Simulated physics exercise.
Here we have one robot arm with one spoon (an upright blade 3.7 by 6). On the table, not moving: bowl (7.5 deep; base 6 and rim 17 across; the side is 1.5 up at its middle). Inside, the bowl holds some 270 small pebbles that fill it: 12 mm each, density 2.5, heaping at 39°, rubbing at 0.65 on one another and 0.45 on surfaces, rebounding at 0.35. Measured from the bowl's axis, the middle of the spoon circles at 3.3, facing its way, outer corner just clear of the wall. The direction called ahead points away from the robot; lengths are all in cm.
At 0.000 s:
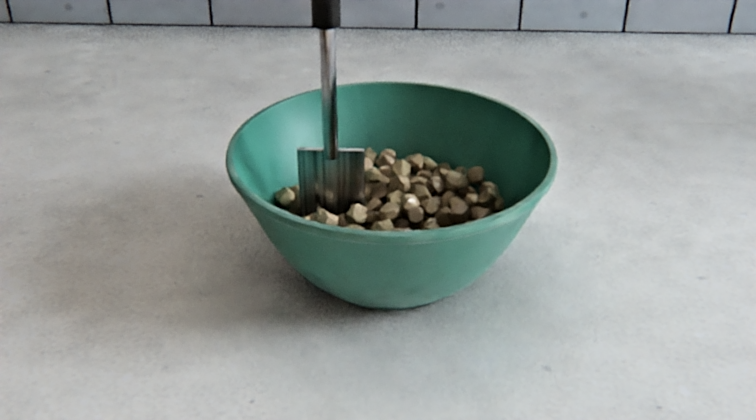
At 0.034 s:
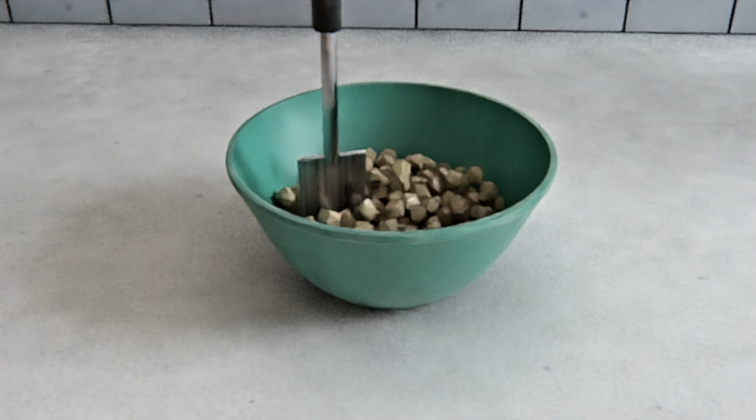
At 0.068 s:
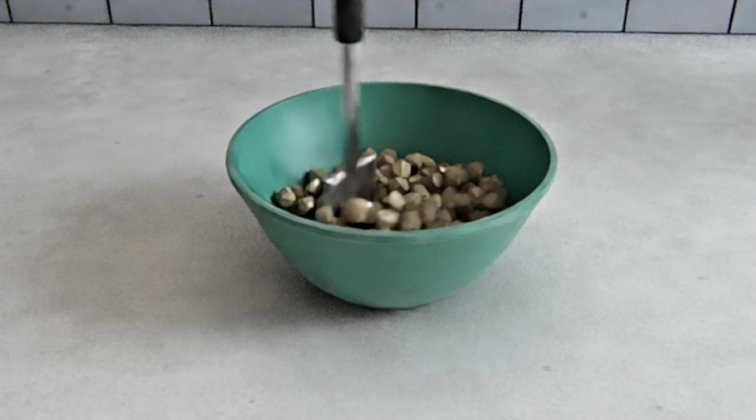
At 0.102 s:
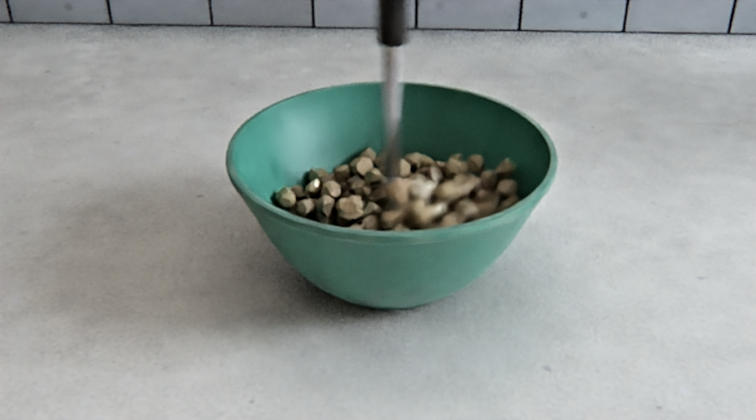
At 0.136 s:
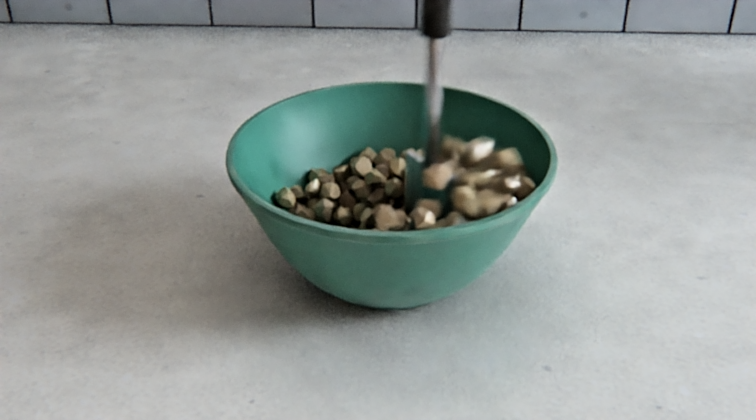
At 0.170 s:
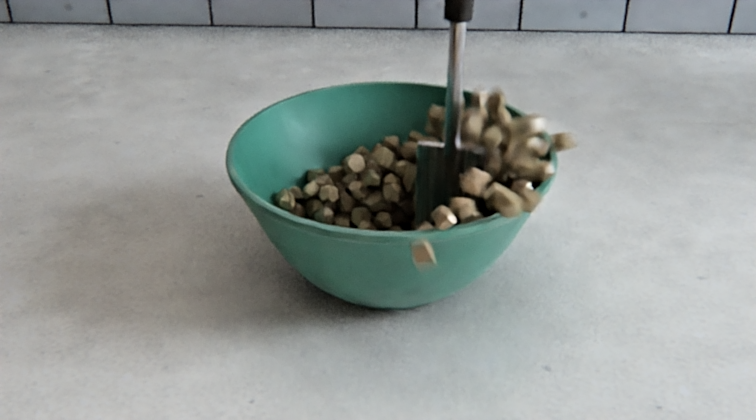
A green bowl of small tan pebbles on a grey surface, a metal blade sweeping rightward through them and flinging some up at the rim.
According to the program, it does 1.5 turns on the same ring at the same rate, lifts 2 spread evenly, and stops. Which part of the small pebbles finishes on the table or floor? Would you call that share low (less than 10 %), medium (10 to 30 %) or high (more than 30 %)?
I would call it medium.
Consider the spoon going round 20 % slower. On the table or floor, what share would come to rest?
In that case, close to 10 in a hundred.
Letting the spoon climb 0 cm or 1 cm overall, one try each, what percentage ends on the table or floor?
20 % and 20 %.
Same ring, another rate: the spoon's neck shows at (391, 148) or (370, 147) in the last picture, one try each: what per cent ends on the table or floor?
Around 5 and 0 percent, in that order.
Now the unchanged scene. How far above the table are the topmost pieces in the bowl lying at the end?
About 6.5 cm.
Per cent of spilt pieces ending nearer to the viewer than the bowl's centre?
Close to 30 in a hundred.
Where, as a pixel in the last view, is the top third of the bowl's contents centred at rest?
I'd put it at about (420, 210).
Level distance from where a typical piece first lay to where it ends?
I'd put it at roughly 8 centimetres.
By 0.30 s, 307° round, highest piece 12 above the table; 235 in the bowl, 9 on the table or floor, 23 in flight or on the tool.
By 0.42 s, 88° round, highest piece 10 above the table; 217 in the bowl, 43 on the table or floor, 7 in flight or on the tool.
By 0.68 s, 180° round, highest piece 6 above the table; 210 in the bowl, 57 on the table or floor.
By 1.38 s, 180° round, highest piece 6 above the table; 210 in the bowl, 57 on the table or floor.
Final count, 210 in the bowl, 57 on the table or floor. That is 21 % on the table or floor.
